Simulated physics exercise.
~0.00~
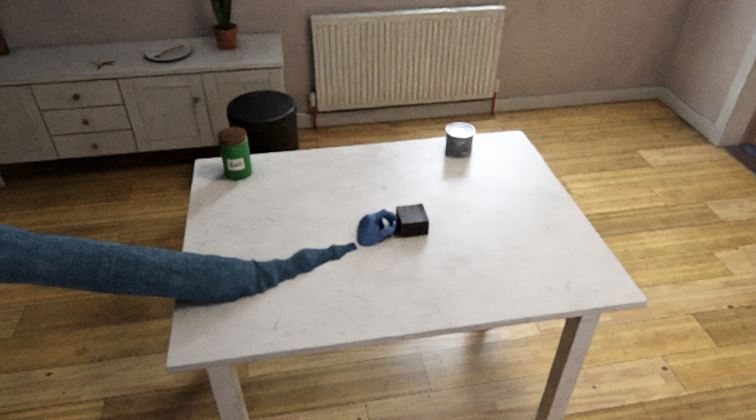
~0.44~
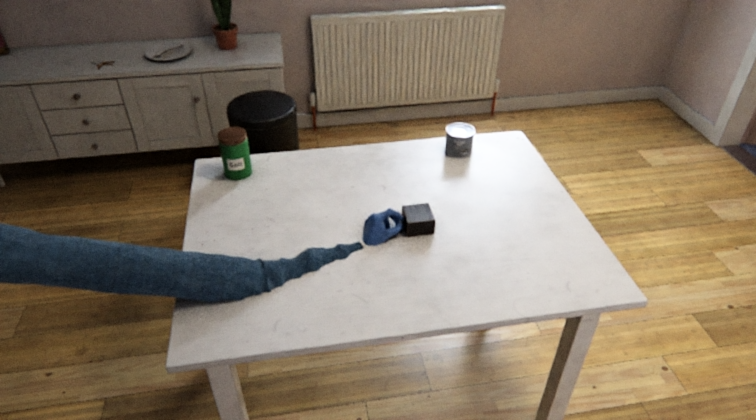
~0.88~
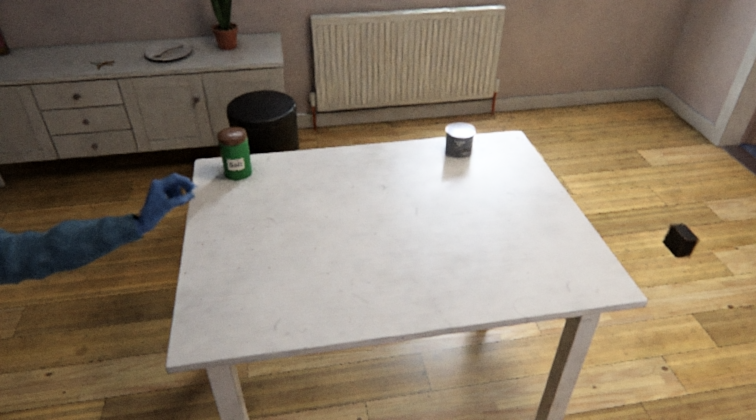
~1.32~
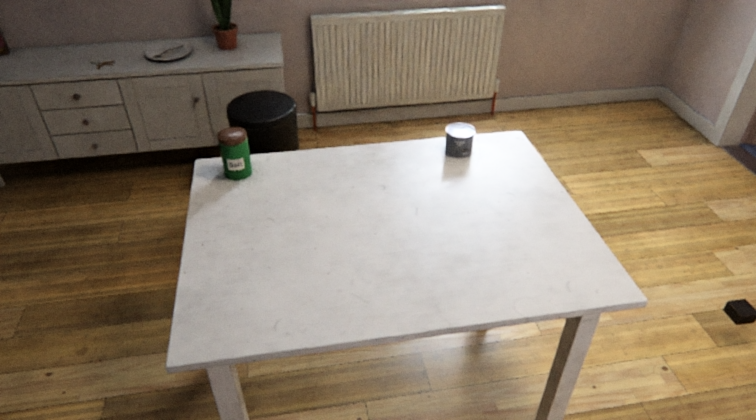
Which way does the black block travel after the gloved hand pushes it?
It travels to the right, going past the right side of the table.
